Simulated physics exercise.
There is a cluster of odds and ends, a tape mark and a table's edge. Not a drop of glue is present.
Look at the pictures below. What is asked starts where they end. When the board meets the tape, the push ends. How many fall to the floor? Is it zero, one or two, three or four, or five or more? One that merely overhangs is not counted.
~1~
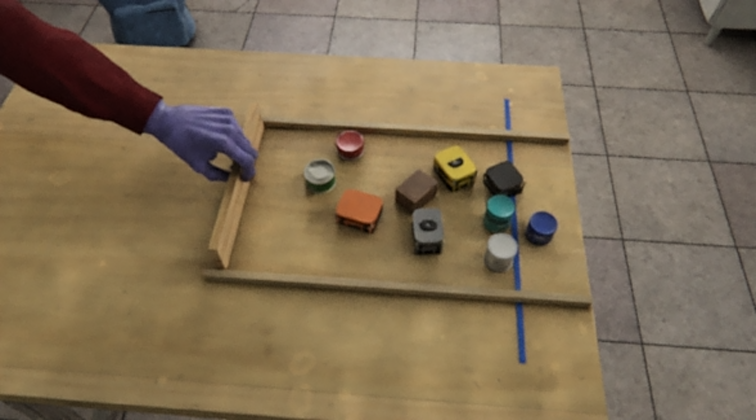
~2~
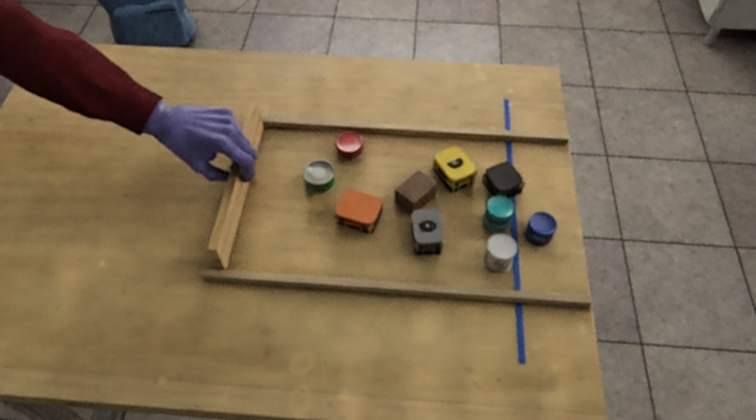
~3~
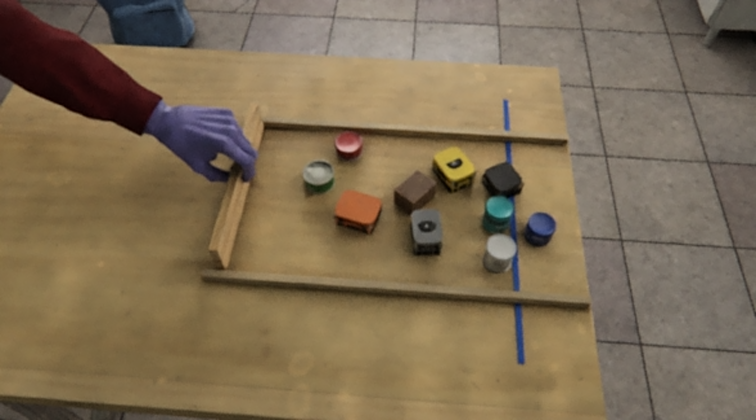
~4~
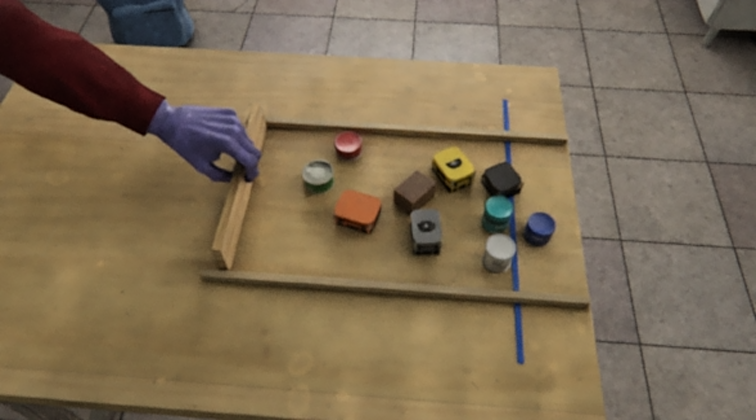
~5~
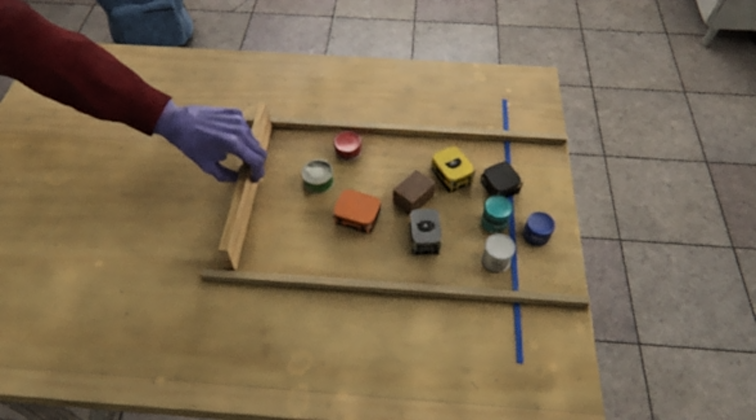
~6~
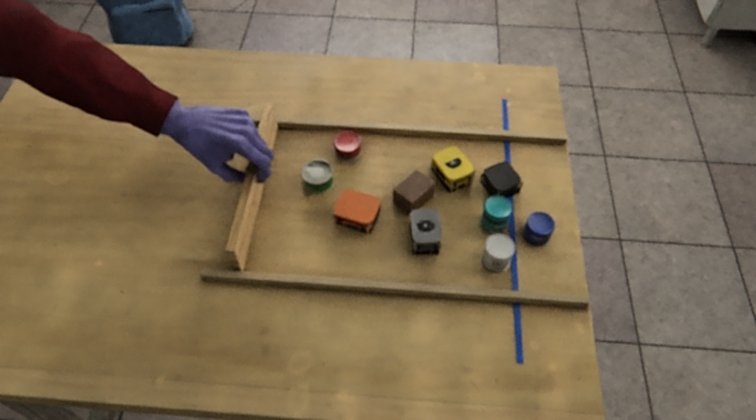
Band: One faller or a pair.
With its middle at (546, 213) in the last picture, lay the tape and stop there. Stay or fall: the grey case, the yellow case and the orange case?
Grey case stays put, yellow case goes off, orange case stays put.
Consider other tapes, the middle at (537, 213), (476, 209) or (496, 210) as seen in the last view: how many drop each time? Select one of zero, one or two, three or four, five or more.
First 5 or more, next none at all, finally none.
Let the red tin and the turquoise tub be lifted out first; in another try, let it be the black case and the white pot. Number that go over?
Tally of falls: 0 for the first try, 1 for the second.
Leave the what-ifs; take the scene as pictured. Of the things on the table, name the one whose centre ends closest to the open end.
I'd go with the turquoise tub.
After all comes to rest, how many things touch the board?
5 in contact.
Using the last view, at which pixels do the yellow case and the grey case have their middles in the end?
Yellow case: (551, 164); grey case: (537, 251).
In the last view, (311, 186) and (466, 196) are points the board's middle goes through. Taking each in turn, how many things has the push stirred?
The count reaches 1 first and 10 second.
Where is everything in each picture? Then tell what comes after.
Blue tub (541, 228); black case (503, 181); turquoise tub (499, 214); board (239, 181); tape (514, 211), in the first picture.
Black case (503, 182); green tin (320, 177), in the second picture.
Turquoise tub (498, 215); orange case (359, 212), in the third picture.
Blue tub (539, 229); grey case (426, 232), in the fourth picture.
Black case (501, 182); white pot (498, 254), in the fifth picture.
Blue tub (539, 229); black case (501, 182); turquoise tub (496, 215); board (255, 182); tape (511, 211), in the sixth picture.
Soon after, none off yet; blue tub at rest near (539, 229); black case at rest near (501, 182); turquoise tub at rest near (496, 215).
After that, none off yet; blue tub moving near (548, 231); black case displaced about its own width near (542, 182); turquoise tub displaced about its own width near (522, 218).
In the end, the number that fall off is one or two; gone, black case and blue tub.
